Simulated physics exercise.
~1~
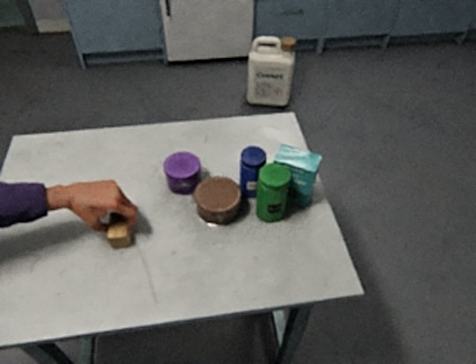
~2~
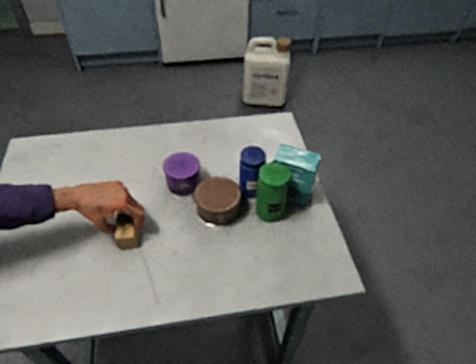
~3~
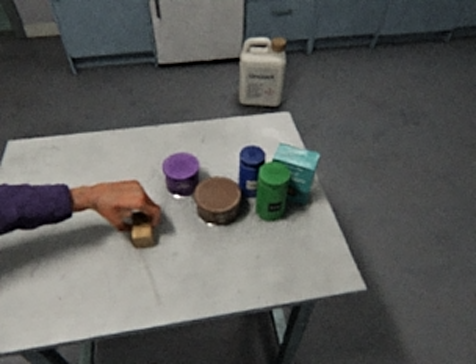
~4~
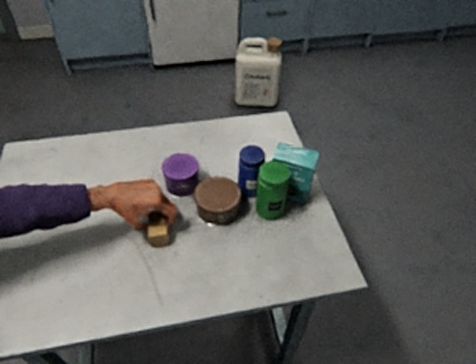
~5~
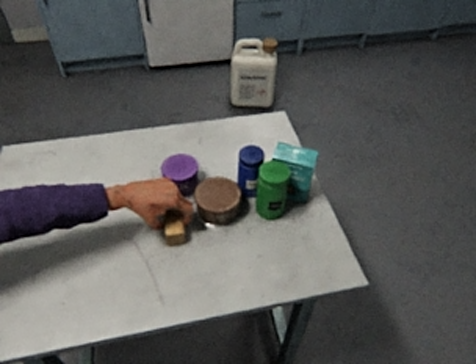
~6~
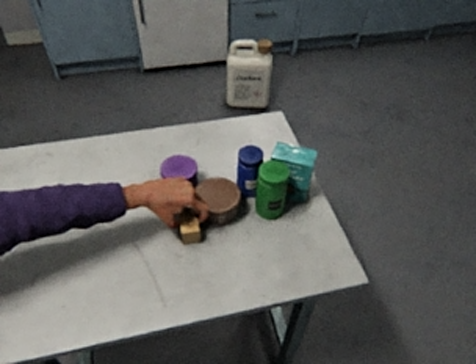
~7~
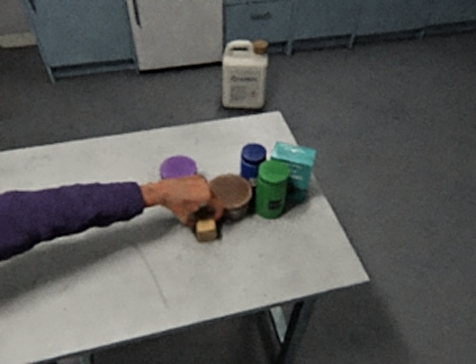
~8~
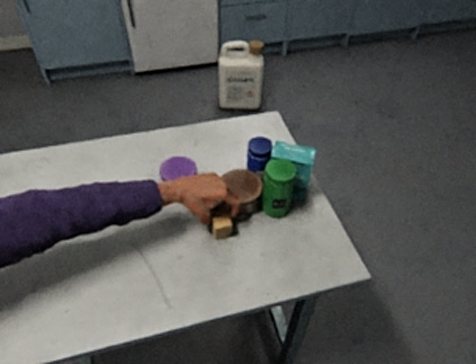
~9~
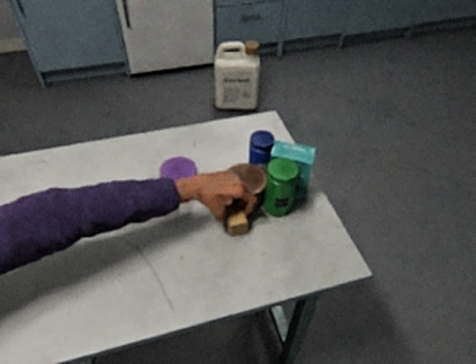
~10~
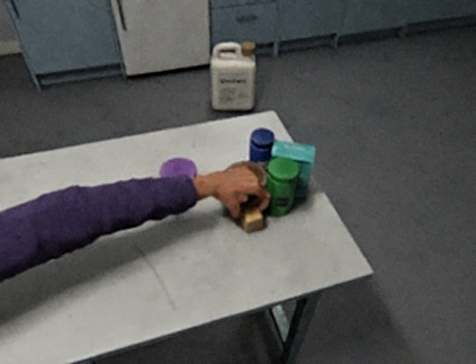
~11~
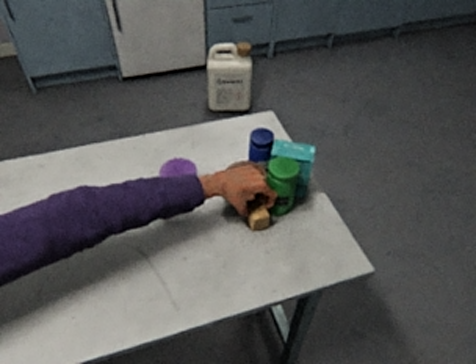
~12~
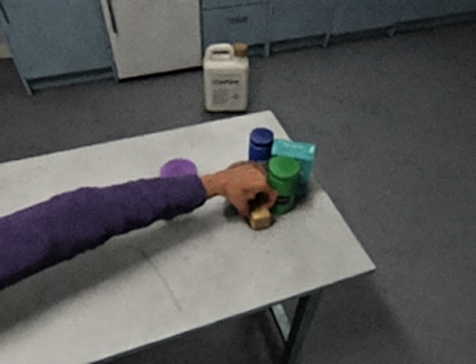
Hand in a purple sleeve sliding a small block rightward across a table, nudging a brown tub and jars, then stopping among them.
